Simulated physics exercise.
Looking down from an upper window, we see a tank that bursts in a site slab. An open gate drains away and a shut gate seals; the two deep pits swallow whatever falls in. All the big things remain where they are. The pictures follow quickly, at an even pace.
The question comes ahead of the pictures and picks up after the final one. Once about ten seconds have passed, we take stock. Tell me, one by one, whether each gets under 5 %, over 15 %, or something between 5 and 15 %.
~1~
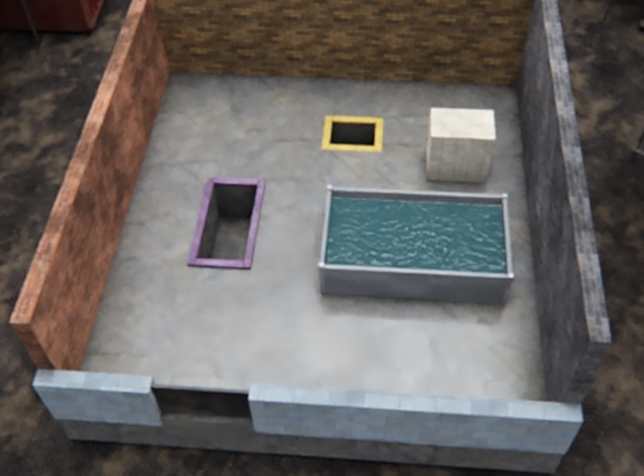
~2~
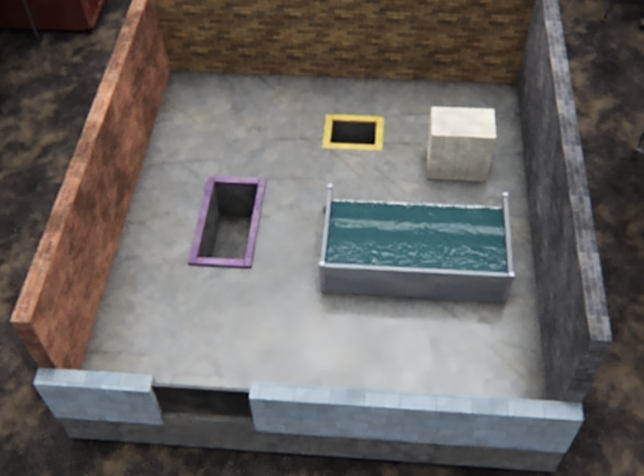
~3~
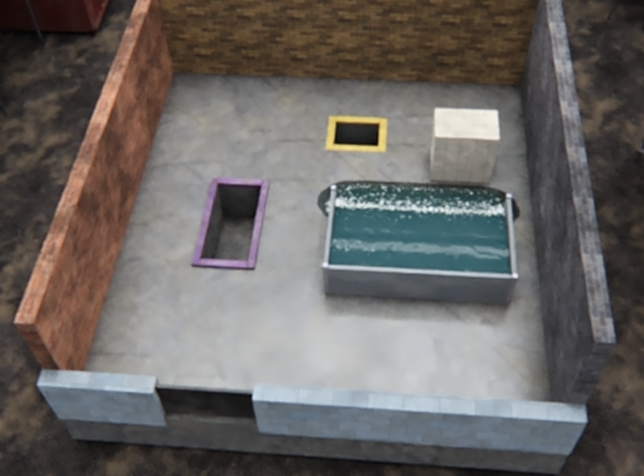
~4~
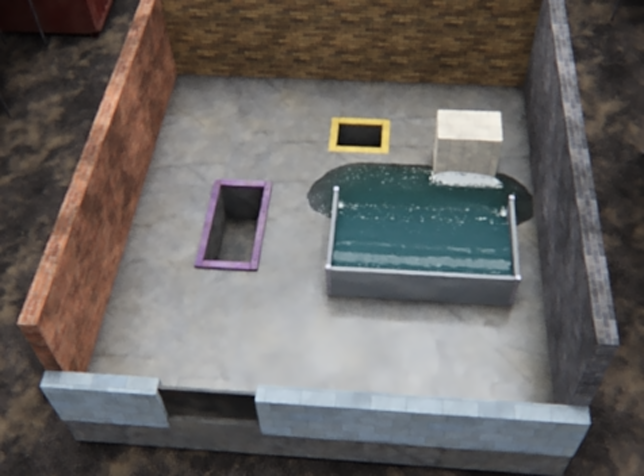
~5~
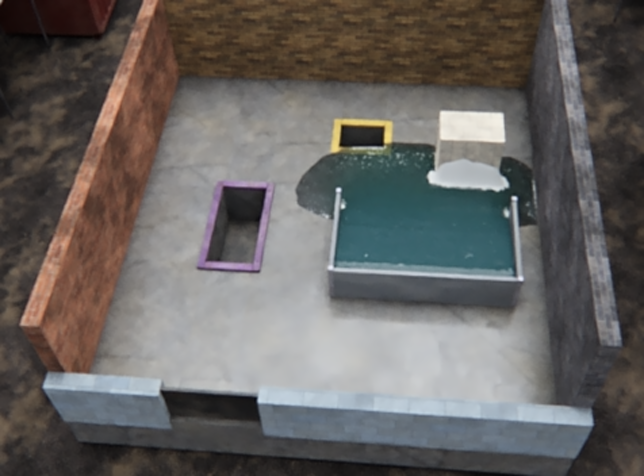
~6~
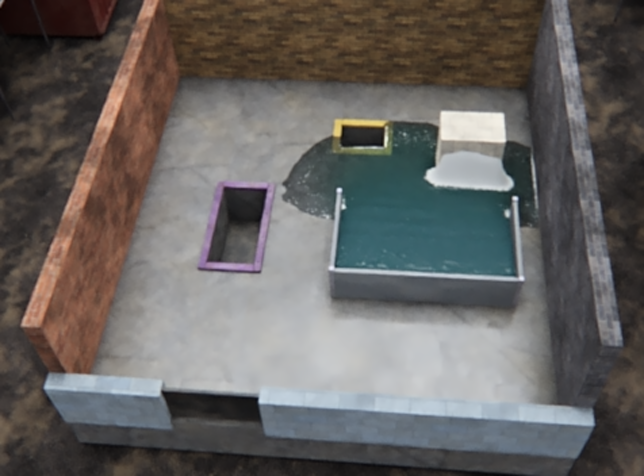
At the end, the gate ends up with a share that stays below five per cent; the yellow pit ends up with a share topping fifteen per cent; the purple pit ends up with a share that stays below five per cent.
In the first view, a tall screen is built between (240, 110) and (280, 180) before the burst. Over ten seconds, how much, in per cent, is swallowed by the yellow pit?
Share for the yellow pit - 40 percent.
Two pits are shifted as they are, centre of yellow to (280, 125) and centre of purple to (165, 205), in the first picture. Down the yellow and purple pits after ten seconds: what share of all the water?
Log, per cent - yellow: 25, purple: 6.
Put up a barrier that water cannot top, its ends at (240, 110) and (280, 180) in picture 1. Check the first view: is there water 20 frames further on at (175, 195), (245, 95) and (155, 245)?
Taken in turn, the three points are unsoaked, soaked and unsoaked.
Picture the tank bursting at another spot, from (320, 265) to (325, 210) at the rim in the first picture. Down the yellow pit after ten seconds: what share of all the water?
Yellow takes 0 in a hundred.
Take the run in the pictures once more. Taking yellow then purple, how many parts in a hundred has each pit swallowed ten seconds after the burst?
Roughly 32 per cent, then 0 per cent.
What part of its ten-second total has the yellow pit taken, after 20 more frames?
Around 60 percent.
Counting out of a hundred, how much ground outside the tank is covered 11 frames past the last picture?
Around 40 percent, give or take.
A moment on, water covers 25 % of the floor; the gate 0 %, the yellow pit 6 %, the purple pit 0 %.
Next, water covers 40 % of the floor; the gate 0 %, the yellow pit 14 %, the purple pit 0 %.
Then, water covers 50 % of the floor; the gate 0 %, the yellow pit 19 %, the purple pit 0 %.
Later, water covers 65 % of the floor; the gate 0 %, the yellow pit 27 %, the purple pit 0 %.
In the end, water covers 85 % of the floor; the gate 0 %, the yellow pit 32 %, the purple pit 1 %.
